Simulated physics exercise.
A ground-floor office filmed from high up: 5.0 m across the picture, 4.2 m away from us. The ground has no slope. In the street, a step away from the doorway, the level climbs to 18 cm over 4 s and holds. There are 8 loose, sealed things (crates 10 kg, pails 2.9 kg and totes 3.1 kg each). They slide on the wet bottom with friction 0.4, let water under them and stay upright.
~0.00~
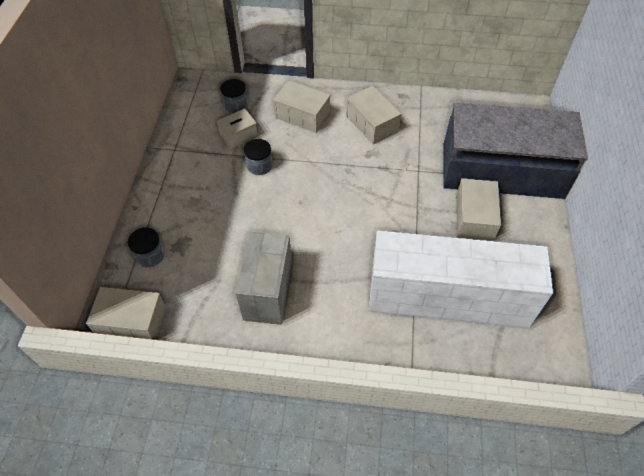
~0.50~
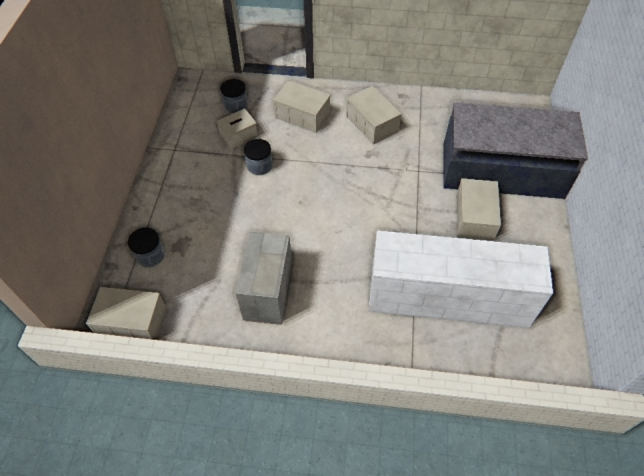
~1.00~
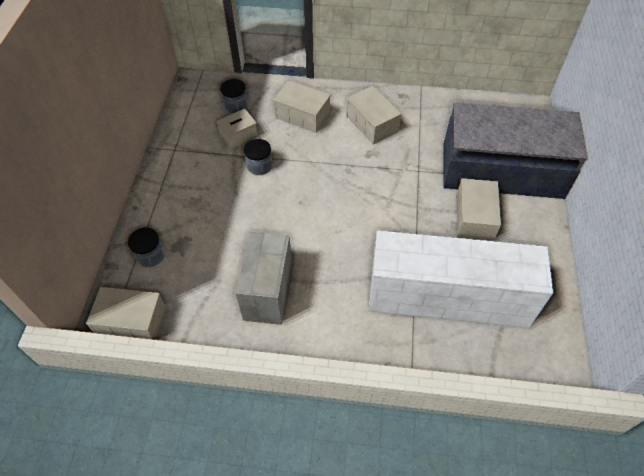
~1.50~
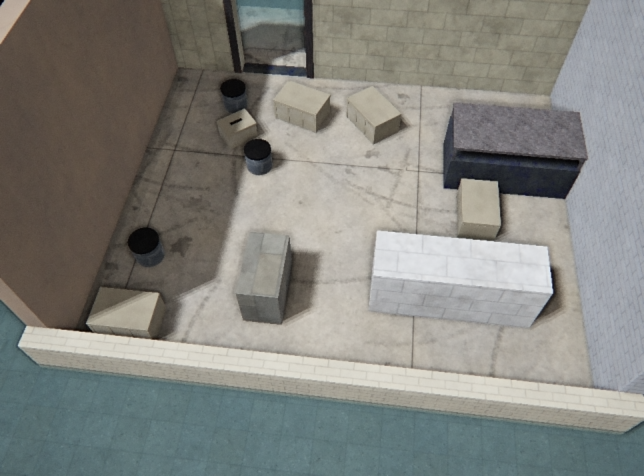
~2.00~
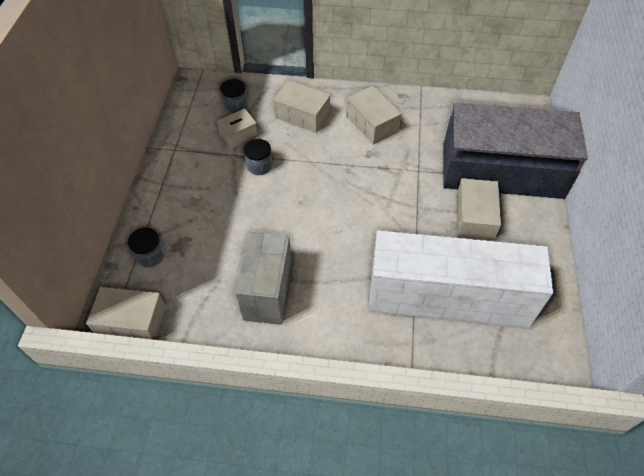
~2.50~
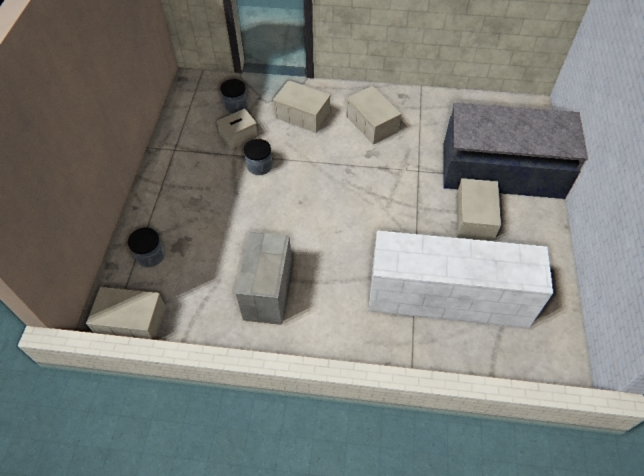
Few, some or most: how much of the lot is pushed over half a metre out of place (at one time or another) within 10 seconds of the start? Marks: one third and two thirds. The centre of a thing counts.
It is between one and two thirds.
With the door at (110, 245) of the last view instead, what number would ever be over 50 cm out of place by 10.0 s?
In that case 2 of them.
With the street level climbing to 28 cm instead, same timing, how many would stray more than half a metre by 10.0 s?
Then 7.
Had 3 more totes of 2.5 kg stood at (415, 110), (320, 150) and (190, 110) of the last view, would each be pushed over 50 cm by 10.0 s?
In turn: Under, more, over.
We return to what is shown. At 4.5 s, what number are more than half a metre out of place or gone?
By then 2.
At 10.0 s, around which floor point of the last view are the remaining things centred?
At about (276, 263).
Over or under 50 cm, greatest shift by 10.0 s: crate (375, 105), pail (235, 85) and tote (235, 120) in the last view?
In turn: Short of it, past it, more.
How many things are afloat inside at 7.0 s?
I count 5.
After 3.5 s 0 of 8 are over 50 cm from their spots; 0 afloat.
After 4.5 s 2 of 8 are over 50 cm from their spots; 0 afloat.
After 7.0 s 5 of 8 are over 50 cm from their spots; 5 afloat.
After 10.0 s 5 of 8 are over 50 cm from their spots, and 5 have been at some point; 6 afloat.
